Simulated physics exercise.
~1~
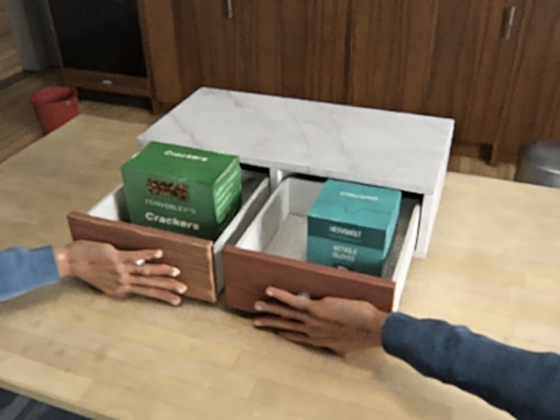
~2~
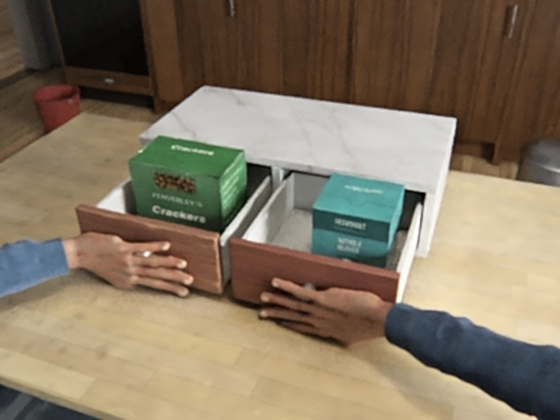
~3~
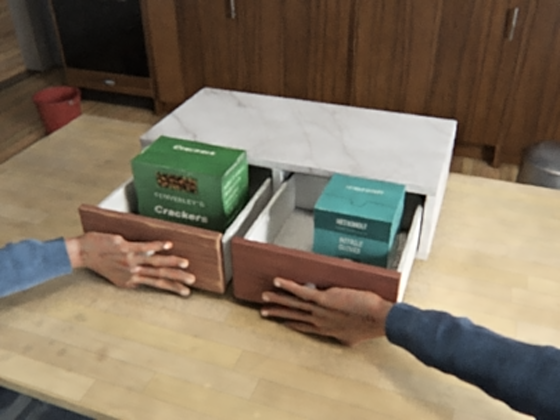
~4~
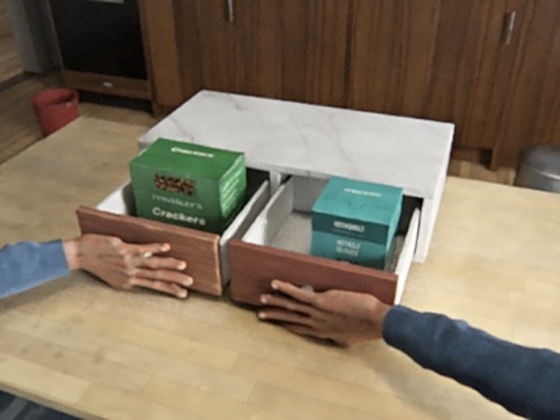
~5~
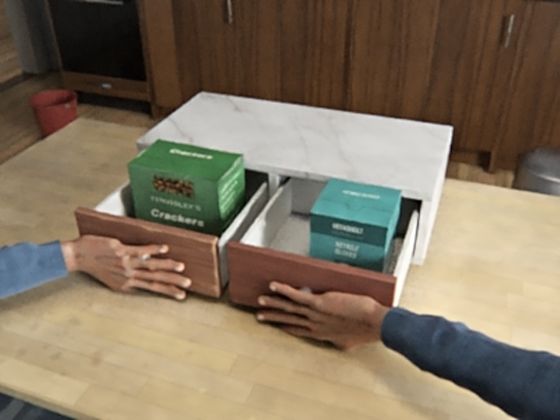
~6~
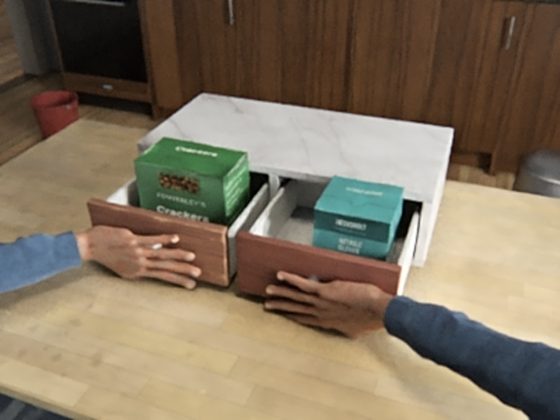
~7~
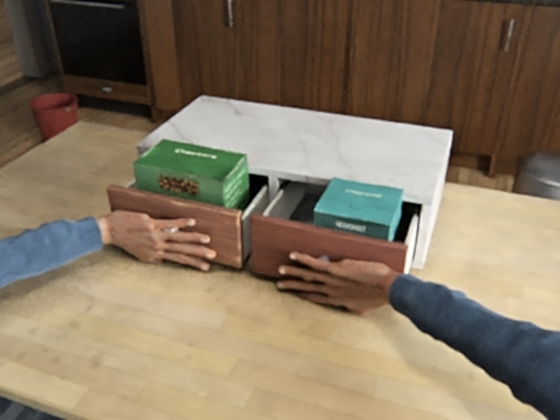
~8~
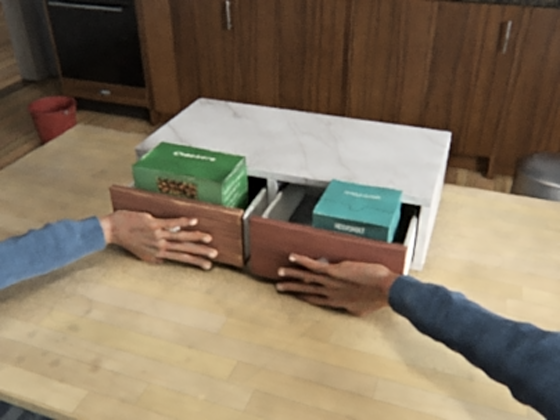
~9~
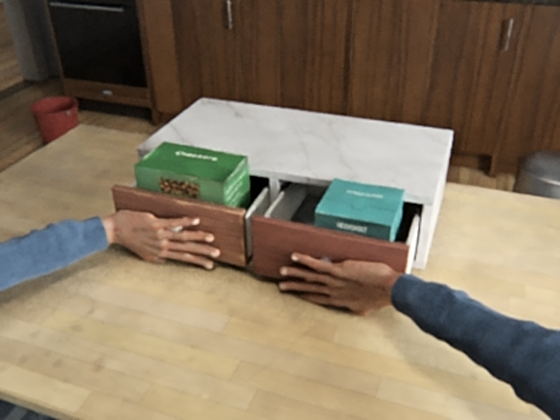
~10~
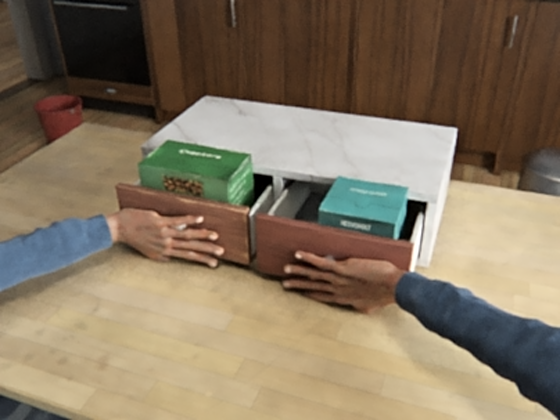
In this clip, two hands push side-by-side open drawers, one holding a green crackers box and the other a turquoise box, partway into a white marble-topped chest, pausing along the way. The hands then rest on the fronts, with both drawers still partly open.
